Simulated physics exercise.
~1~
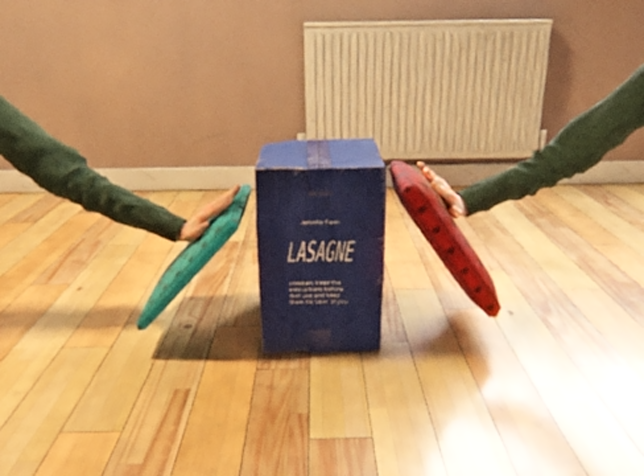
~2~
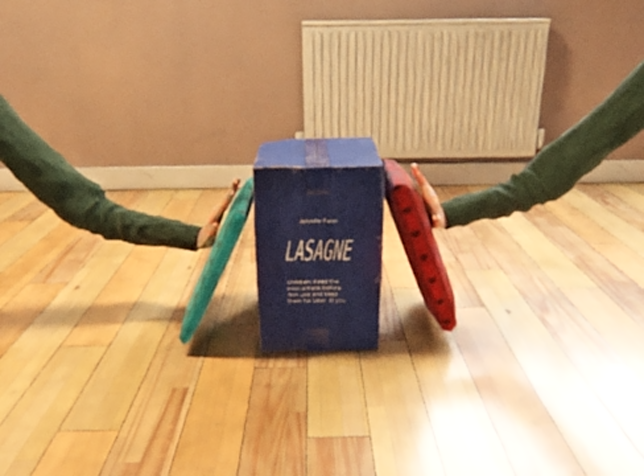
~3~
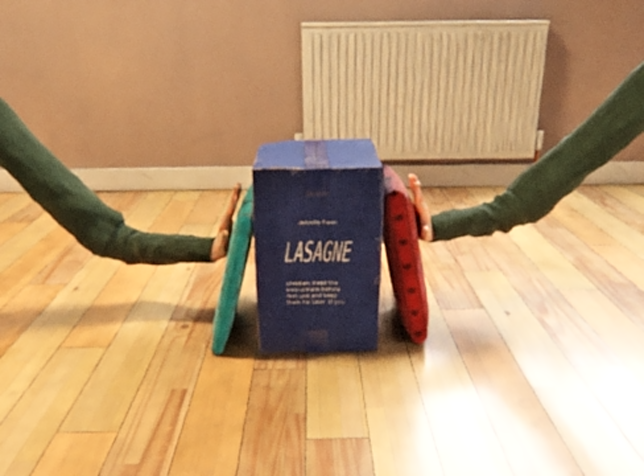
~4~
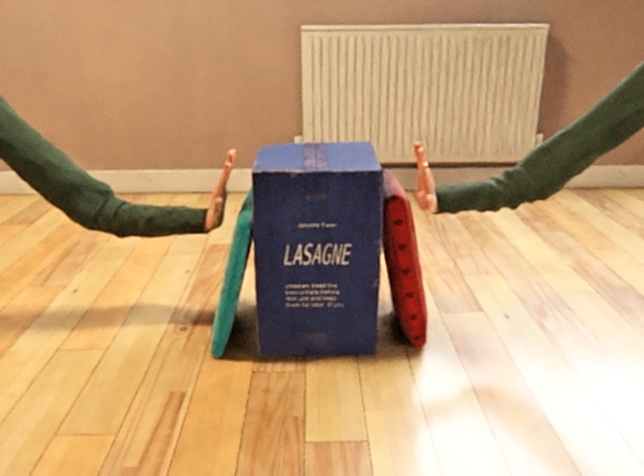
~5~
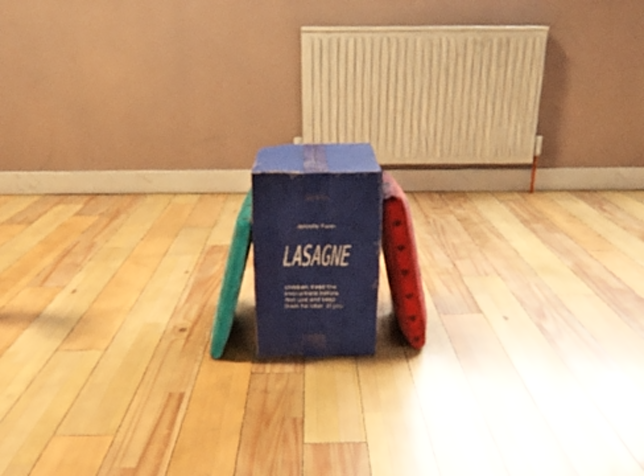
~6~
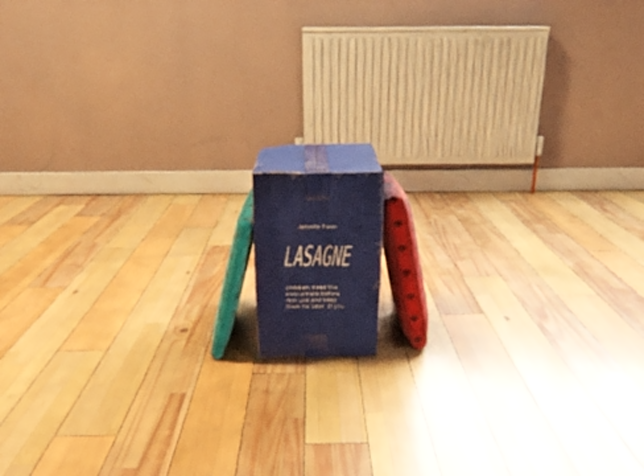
On a wooden floor, two hands propping a turquoise seat pad and a red pillow against a blue box, which stay leaning.
